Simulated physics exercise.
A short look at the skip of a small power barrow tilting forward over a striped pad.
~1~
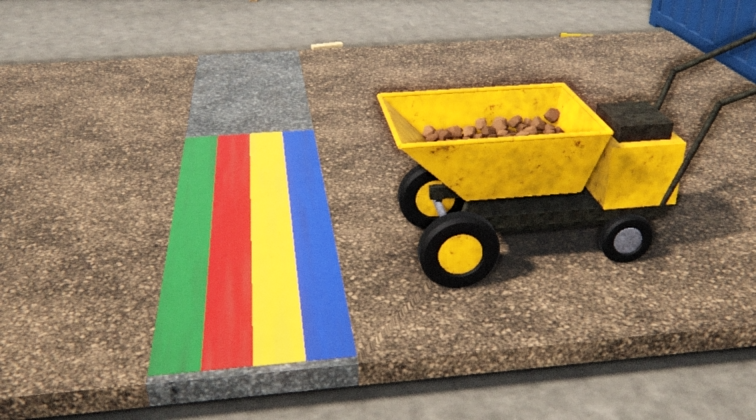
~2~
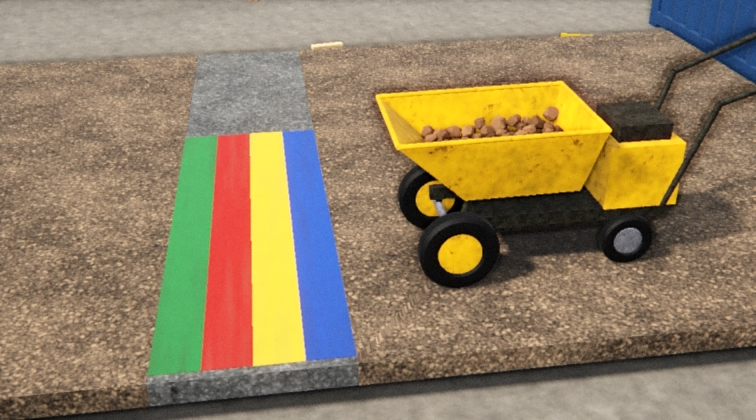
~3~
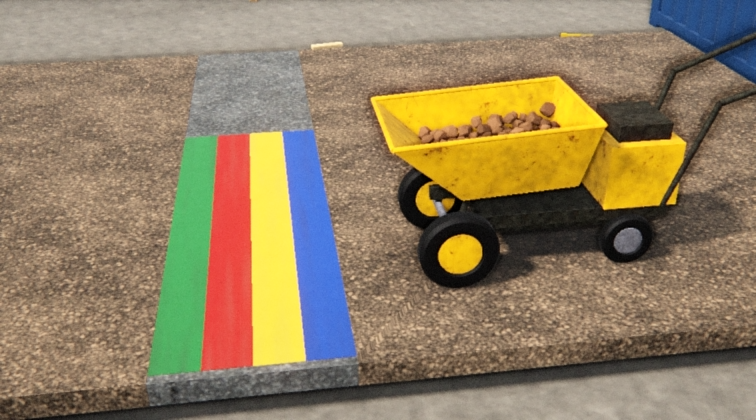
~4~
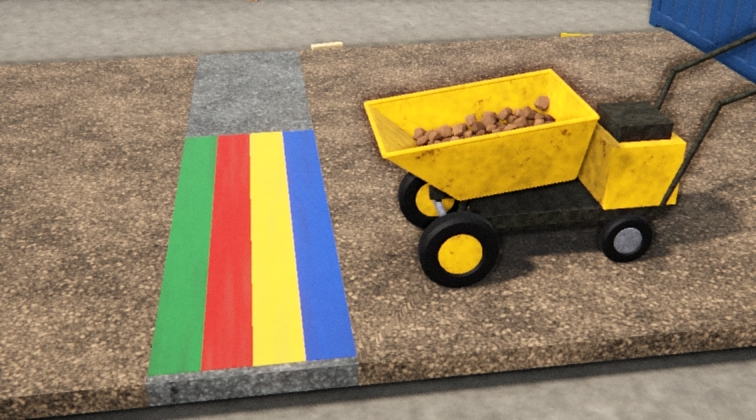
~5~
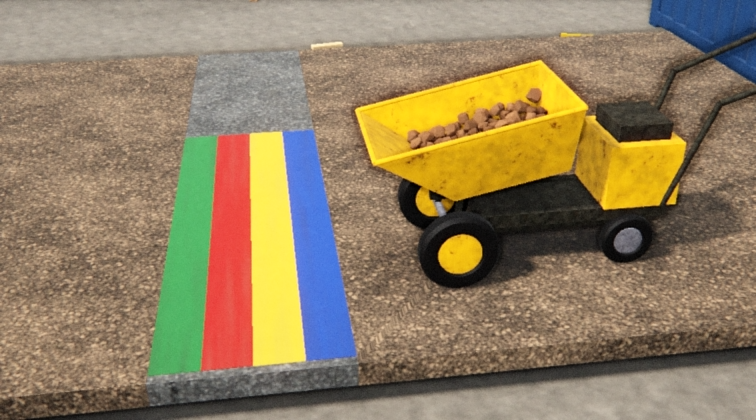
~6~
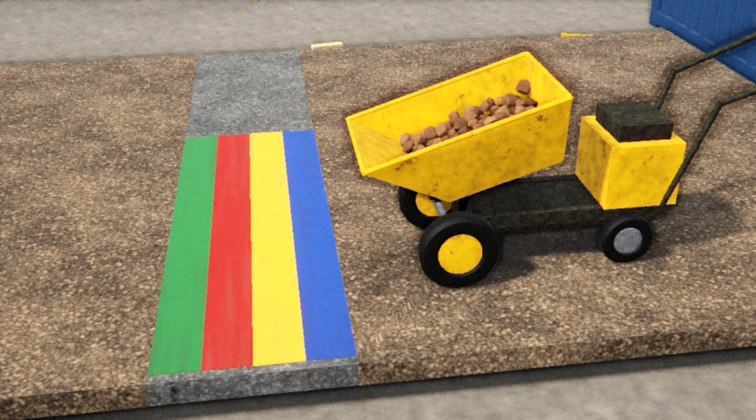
A small yellow power barrow with black-tyred wheels stands at the right on a rough brown surface, seen from slightly above and from the side. Its skip holds brown clods, and to the left lies a pad striped green, red, yellow and blue, with grey at both ends. The skip starts level, then tilts forward to the left, its rear rising clearly, while the wheels and view stay still.
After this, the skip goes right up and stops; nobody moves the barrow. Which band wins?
Most covered: The yellow band.
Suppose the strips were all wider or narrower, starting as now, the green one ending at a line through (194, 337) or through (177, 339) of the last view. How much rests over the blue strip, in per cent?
The first gives 0 %, the second 10 %.
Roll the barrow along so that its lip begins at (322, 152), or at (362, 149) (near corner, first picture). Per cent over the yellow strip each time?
Roughly 0 per cent, and 20 per cent.
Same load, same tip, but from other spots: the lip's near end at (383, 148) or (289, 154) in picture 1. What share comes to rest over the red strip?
In turn 20 and 0 in a hundred.
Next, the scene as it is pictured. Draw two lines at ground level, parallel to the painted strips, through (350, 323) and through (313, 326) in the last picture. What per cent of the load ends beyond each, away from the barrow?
Roughly 70 per cent, and 60 per cent.
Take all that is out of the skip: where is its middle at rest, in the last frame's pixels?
Around (263, 262).
Soon after the last picture, skip tipped steeply; all in the skip.
A little later, skip tipped right over; about two thirds in the skip; a small part over the blue strip; about a quarter over the yellow strip; a stray few over the red strip.
Later still, skip tipped right over; about a third in the skip; a small part over the blue strip; about a quarter over the yellow strip; about a quarter over the red strip; a small part over the green strip; a small part off the paint.
At rest, skip tipped right over; about a third in the skip; a small part over the blue strip; about a quarter over the yellow strip; a small part over the red strip; a small part over the green strip; a small part off the paint.
